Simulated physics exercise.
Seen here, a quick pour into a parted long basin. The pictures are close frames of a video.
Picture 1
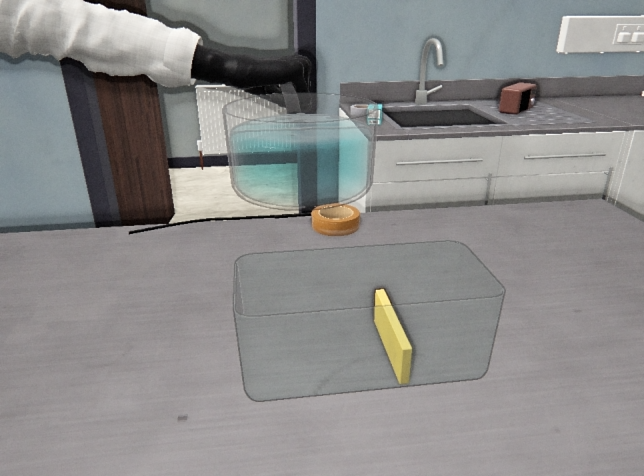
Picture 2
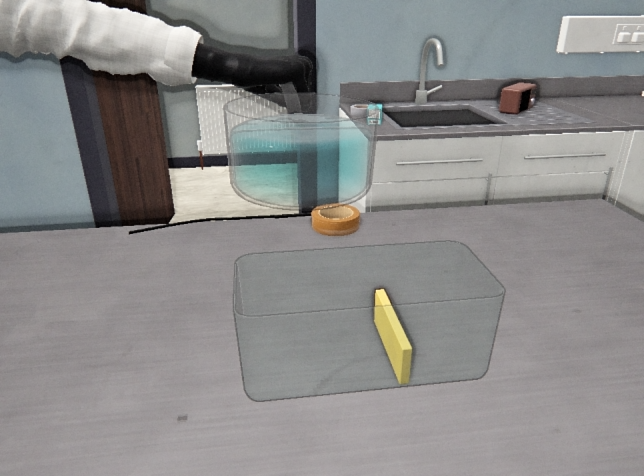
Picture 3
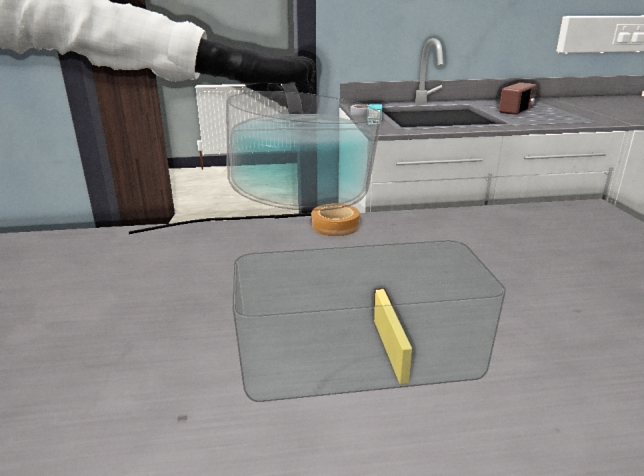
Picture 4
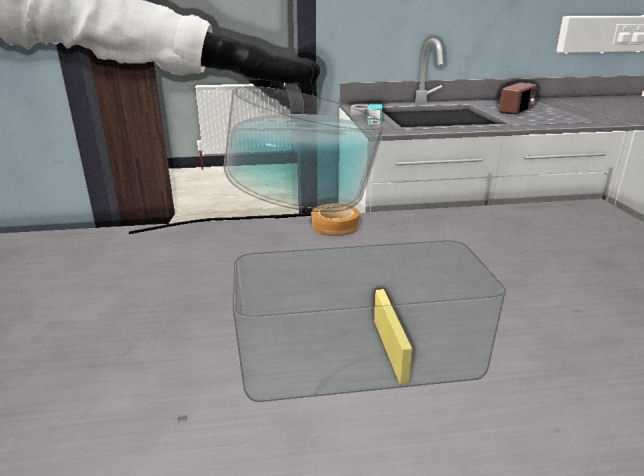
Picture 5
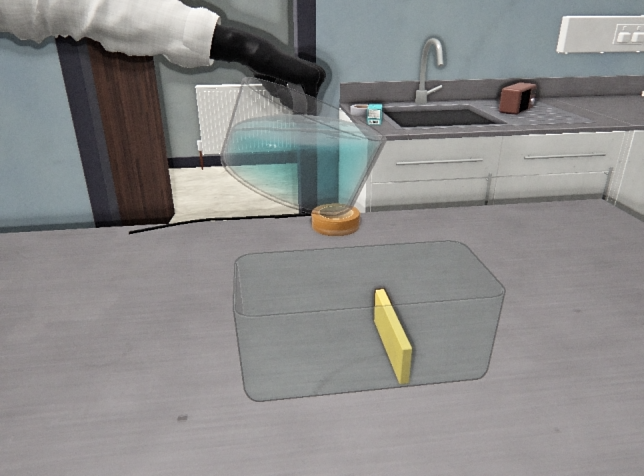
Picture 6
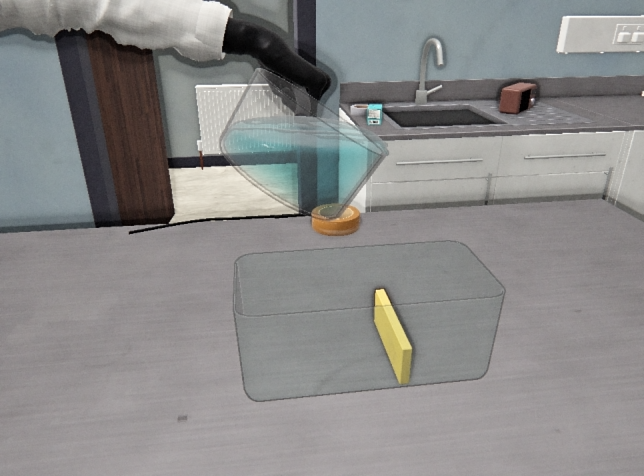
A black-gloved hand held a clear container of blue-green liquid above a grey counter, then tilted it steadily to the right, behind a see-through basin with a yellow divider that stayed still.
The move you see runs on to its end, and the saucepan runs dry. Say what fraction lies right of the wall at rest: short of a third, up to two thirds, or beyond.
In the end between a third and two thirds is right of the wall.
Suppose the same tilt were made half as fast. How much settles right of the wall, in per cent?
It comes to 70 per cent or so.
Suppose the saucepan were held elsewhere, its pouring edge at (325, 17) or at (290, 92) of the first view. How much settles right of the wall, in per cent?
About 30 and 10 per cent.
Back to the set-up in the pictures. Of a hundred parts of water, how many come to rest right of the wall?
Near 50 %.
A moment on, the saucepan is tipped on its side and 31 per cent is still to pour, 1 is left of the wall and 23 right of it.
Next, the saucepan is tipped right over and 6 per cent is still to pour, 21 is left of the wall and 50 right of it.
Then the saucepan is tipped right over and 1 per cent is still to pour, 41 is left of the wall and 46 right of it.
Later the saucepan is tipped right over and 0 per cent is still to pour, 46 is left of the wall and 49 right of it.
At rest 46 per cent lies left of the wall, 49 right of it and 5 outside.
